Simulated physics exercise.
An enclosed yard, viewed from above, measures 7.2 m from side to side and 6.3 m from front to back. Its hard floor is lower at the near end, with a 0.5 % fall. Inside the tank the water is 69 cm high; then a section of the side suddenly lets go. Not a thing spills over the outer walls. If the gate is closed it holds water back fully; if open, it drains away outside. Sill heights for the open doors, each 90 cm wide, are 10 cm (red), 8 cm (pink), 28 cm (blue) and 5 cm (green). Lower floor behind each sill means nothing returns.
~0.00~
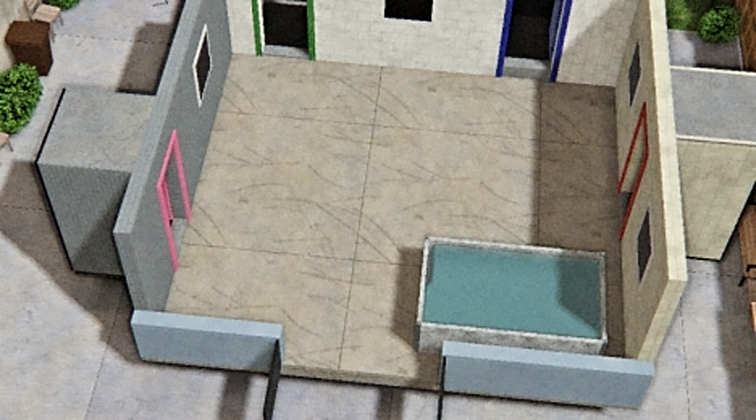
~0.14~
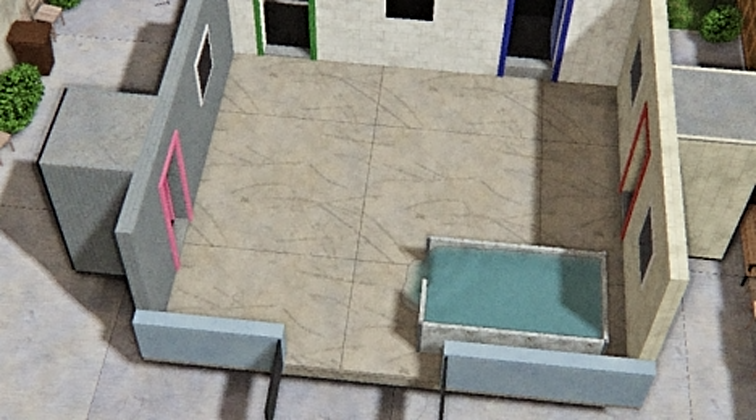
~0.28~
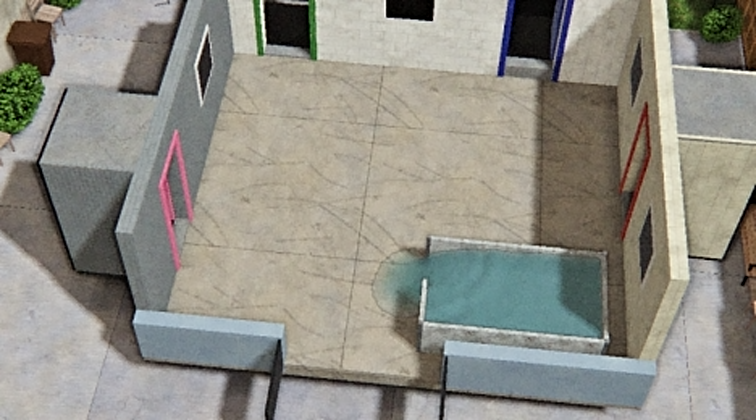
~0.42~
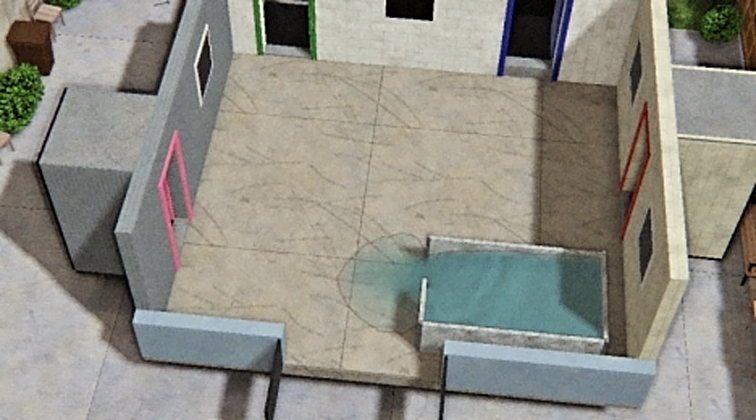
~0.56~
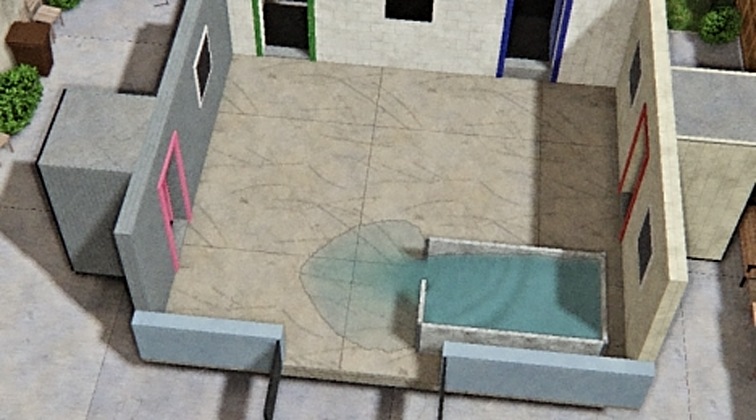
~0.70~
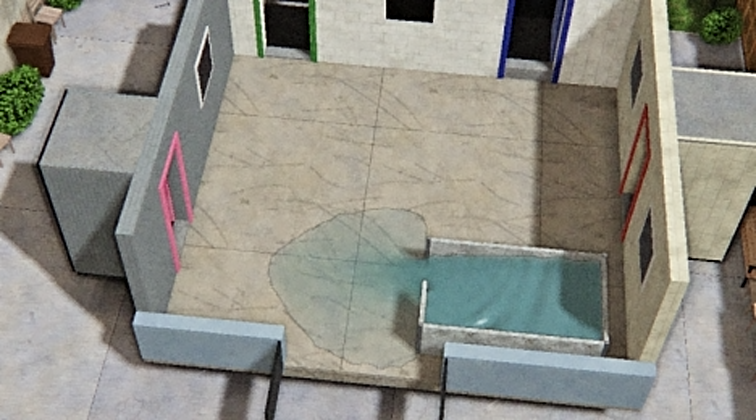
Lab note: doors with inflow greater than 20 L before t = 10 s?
One by one: The red door will undershoot the limit. The pink door will overshoot the limit. The blue door will undershoot the limit. The green door will overshoot the limit.
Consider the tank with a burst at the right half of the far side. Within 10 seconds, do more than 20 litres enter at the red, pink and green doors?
So red ends up past the limit, pink short of it, green past the limit.
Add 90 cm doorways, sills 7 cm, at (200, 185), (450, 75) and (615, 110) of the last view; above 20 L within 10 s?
Taking them in order, the first gets enough, the second too little and the third too little.
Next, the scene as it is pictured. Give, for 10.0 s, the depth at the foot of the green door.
About 8.5 cm.
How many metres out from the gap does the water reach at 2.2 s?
5.0 m.
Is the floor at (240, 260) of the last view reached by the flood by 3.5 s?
Looks like it's submerged.
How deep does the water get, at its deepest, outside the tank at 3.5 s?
About 24 cm.
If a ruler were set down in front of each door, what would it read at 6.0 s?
In cm: Red 0, pink 13, blue 0, green 12.
After 1.4 s water covers 30 % of the floor and is deepest (32 cm) near (411, 286); red door not reached, pink door 11 cm at the sill, 0 L in, blue door not reached, green door not reached.
After 2.2 s water covers 40 % of the floor and is deepest (32 cm) near (174, 330); red door not reached, pink door 19 cm at the sill, 35 L in, blue door not reached, green door not reached.
After 3.5 s water covers 45 % of the floor and is deepest (24 cm) near (235, 55); red door not reached, pink door 21 cm at the sill, 118 L in, blue door not reached, green door 5 cm at the sill, 0 L in.
After 6.0 s water covers 50 % of the floor and is deepest (16 cm) near (186, 283); red door not reached, pink door 13 cm at the sill, 177 L in, blue door not reached, green door 12 cm at the sill, 53 L in.
After 10.0 s water covers 80 % of the floor and is deepest (10 cm) near (216, 125); red door not reached, pink door 8 cm at the sill, 206 L in, blue door 3 cm at the sill, 0 L in, green door 8 cm at the sill, 132 L in.
